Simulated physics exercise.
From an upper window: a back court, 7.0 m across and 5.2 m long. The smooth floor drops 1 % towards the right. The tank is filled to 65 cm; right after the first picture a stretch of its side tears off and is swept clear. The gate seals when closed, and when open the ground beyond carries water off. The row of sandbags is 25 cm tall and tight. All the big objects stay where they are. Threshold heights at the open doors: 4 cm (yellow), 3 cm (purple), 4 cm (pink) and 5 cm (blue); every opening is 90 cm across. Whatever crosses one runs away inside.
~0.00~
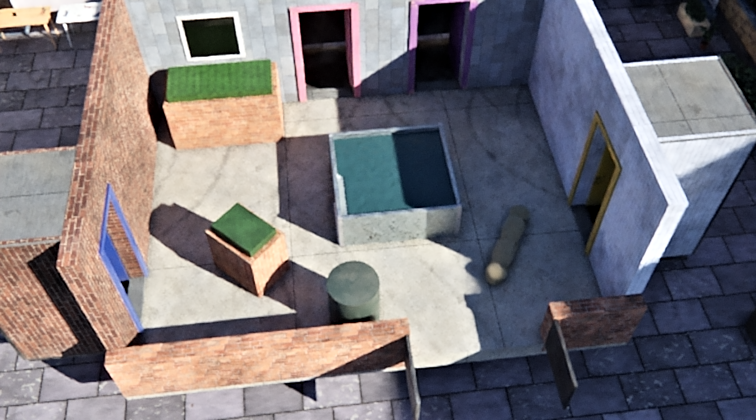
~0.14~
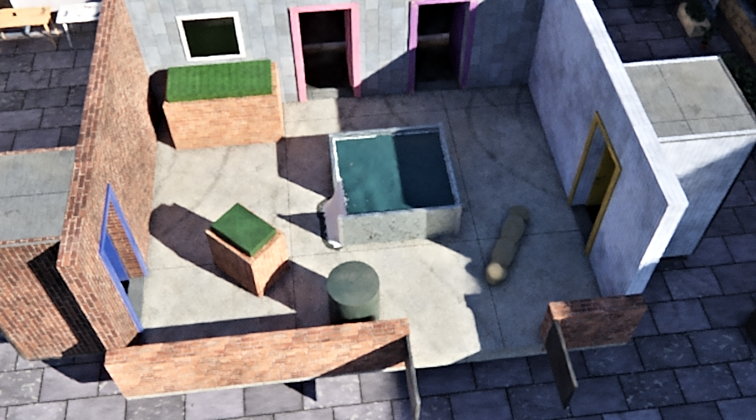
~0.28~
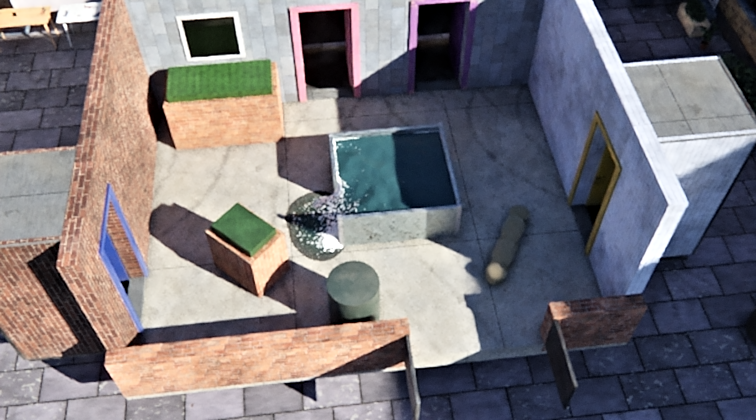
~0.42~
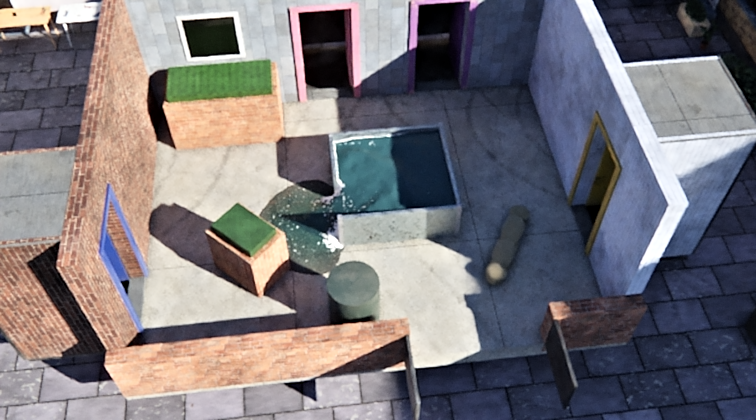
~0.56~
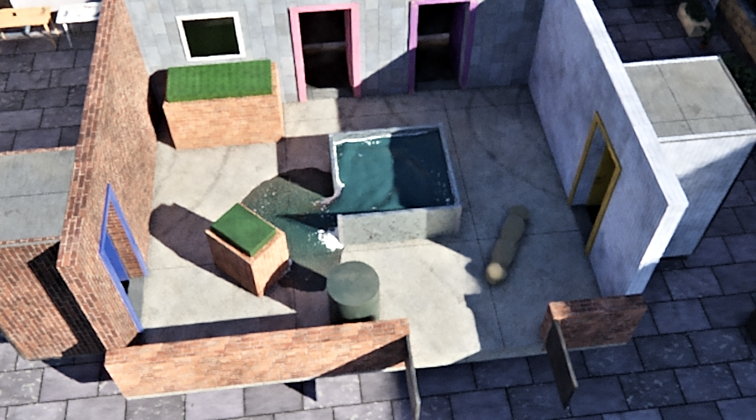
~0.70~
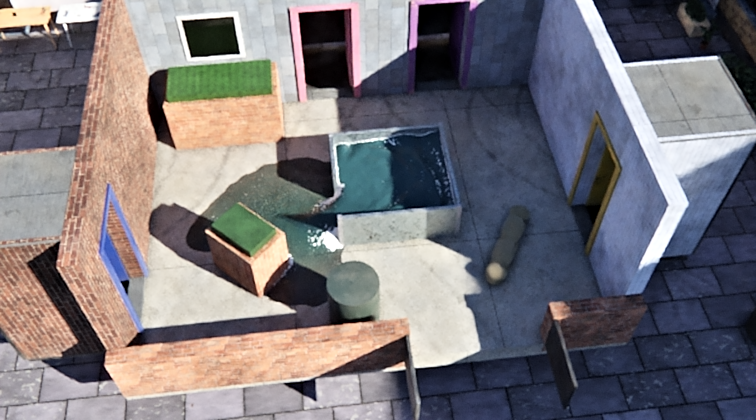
In a walled back court seen from above, one side of a full water tank broke open on the left, and water poured out, spreading across the floor around a brick block topped with green.
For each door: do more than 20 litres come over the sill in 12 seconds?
Door by door: At the yellow door it does not reach the limit; at the purple door it stays under the limit; at the pink door it keeps below the limit; at the blue door it exceeds the limit.
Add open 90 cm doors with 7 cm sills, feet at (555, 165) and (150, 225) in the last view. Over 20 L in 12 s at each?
In turn: Not over, over.
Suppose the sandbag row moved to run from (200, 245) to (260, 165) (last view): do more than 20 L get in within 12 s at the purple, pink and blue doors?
Against that limit: Purple below, pink past it, blue over.
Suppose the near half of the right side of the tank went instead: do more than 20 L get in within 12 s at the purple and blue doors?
Against that limit: Purple above, blue not over.
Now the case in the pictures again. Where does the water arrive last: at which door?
The yellow one.
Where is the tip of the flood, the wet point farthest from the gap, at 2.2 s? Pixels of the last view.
Around (161, 112).
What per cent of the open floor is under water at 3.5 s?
Some 40 per cent of it.
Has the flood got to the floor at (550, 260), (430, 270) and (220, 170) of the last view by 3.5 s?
In turn: Dry, still dry, under water.
After 1.4 s water covers 25 % of the floor and is deepest (40 cm) near (275, 254); yellow door not reached, purple door not reached, pink door not reached, blue door not reached.
After 2.2 s water covers 30 % of the floor and is deepest (32 cm) near (178, 154); yellow door not reached, purple door not reached, pink door not reached, blue door 4 cm at the sill, 0 L in.
After 3.5 s water covers 40 % of the floor and is deepest (30 cm) near (170, 118); yellow door not reached, purple door not reached, pink door 3 cm at the sill, 0 L in, blue door 4 cm at the sill, 0 L in.
After 7.0 s water covers 75 % of the floor and is deepest (15 cm) near (327, 329); yellow door not reached, purple door 3 cm at the sill, 0 L in, pink door 1 cm at the sill, 0 L in, blue door 11 cm at the sill, 26 L in.
After 12.0 s water covers 95 % of the floor and is deepest (10 cm) near (484, 272); yellow door 6 cm at the sill, 3 L in, purple door 4 cm at the sill, 3 L in, pink door 2 cm at the sill, 0 L in, blue door 6 cm at the sill, 66 L in.
